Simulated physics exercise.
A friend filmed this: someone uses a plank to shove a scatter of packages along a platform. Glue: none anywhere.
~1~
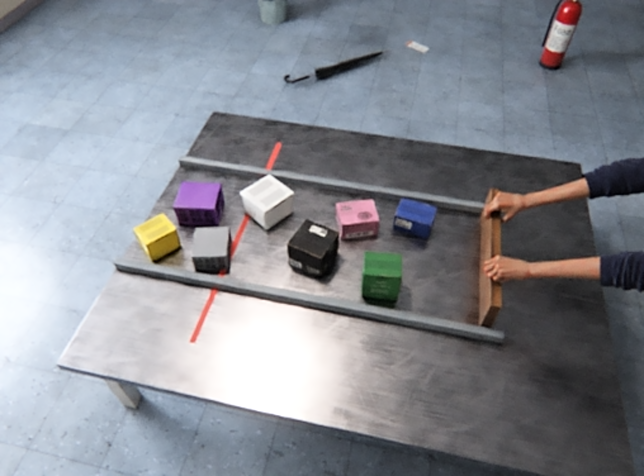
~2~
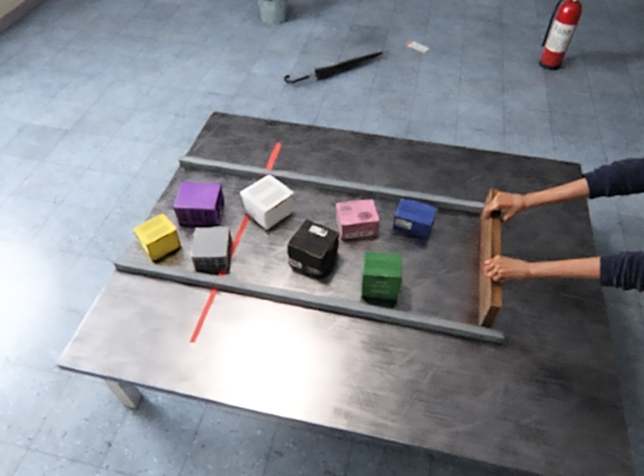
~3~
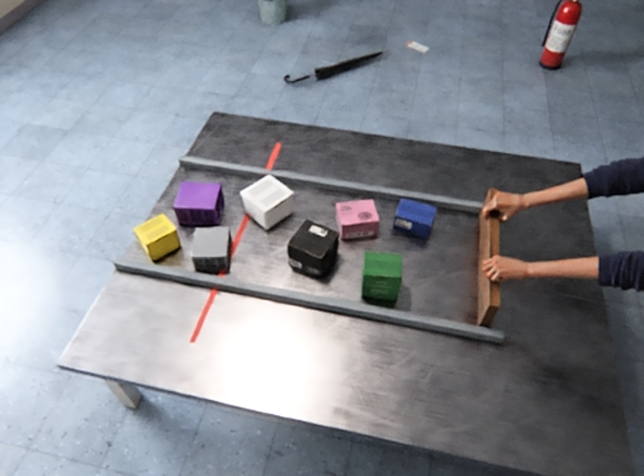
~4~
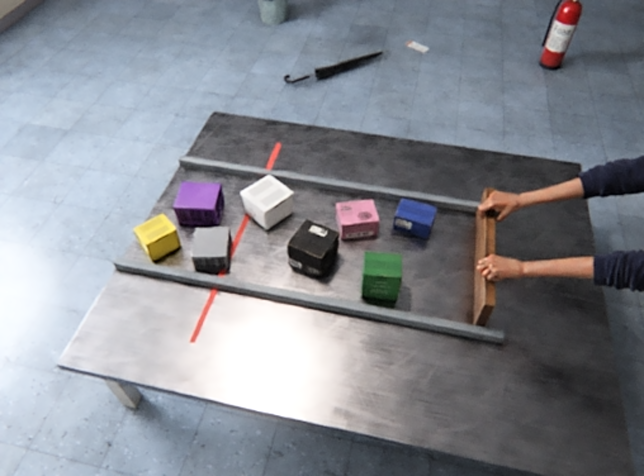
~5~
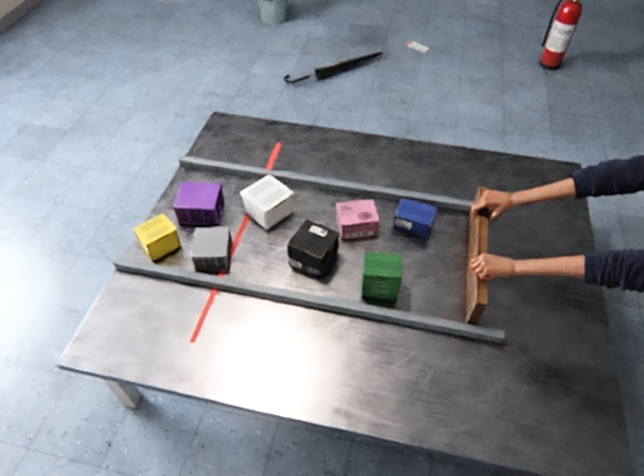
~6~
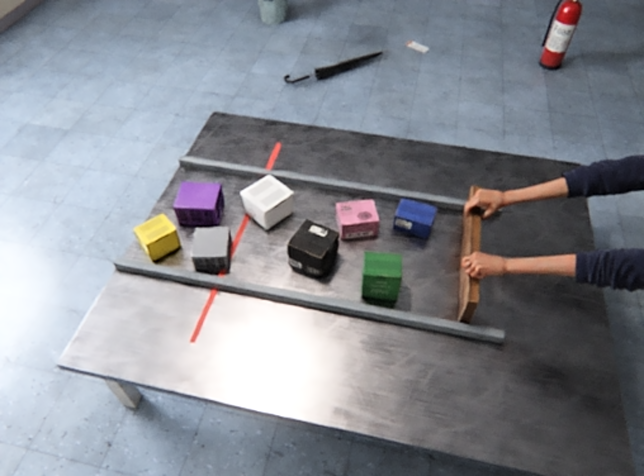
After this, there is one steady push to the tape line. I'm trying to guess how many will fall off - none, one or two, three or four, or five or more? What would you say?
Only a pair or a lone one falls.
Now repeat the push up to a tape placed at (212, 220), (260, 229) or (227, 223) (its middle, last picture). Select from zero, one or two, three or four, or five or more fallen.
In order: Three to four, then just one or two, then three or four.
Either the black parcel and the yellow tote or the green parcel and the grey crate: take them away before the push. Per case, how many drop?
Count: 1 (first case); 1 (second).
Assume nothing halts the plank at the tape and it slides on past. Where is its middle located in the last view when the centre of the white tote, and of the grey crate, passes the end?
The middle would be close to (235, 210) and then close to (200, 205).
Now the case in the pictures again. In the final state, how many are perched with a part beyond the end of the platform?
The number would be 2.
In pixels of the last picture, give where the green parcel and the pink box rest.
They come to rest around (209, 244) and (197, 192).
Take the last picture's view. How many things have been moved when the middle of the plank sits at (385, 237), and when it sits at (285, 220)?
In order, the tallies are 3 and 6.
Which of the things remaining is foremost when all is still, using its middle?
Answer: The white tote.
Soon after, none off yet; yellow tote at rest near (158, 238); purple crate at rest near (200, 204); grey crate at rest near (212, 249).
In the end, the number that fall off is one or two; gone, purple crate.
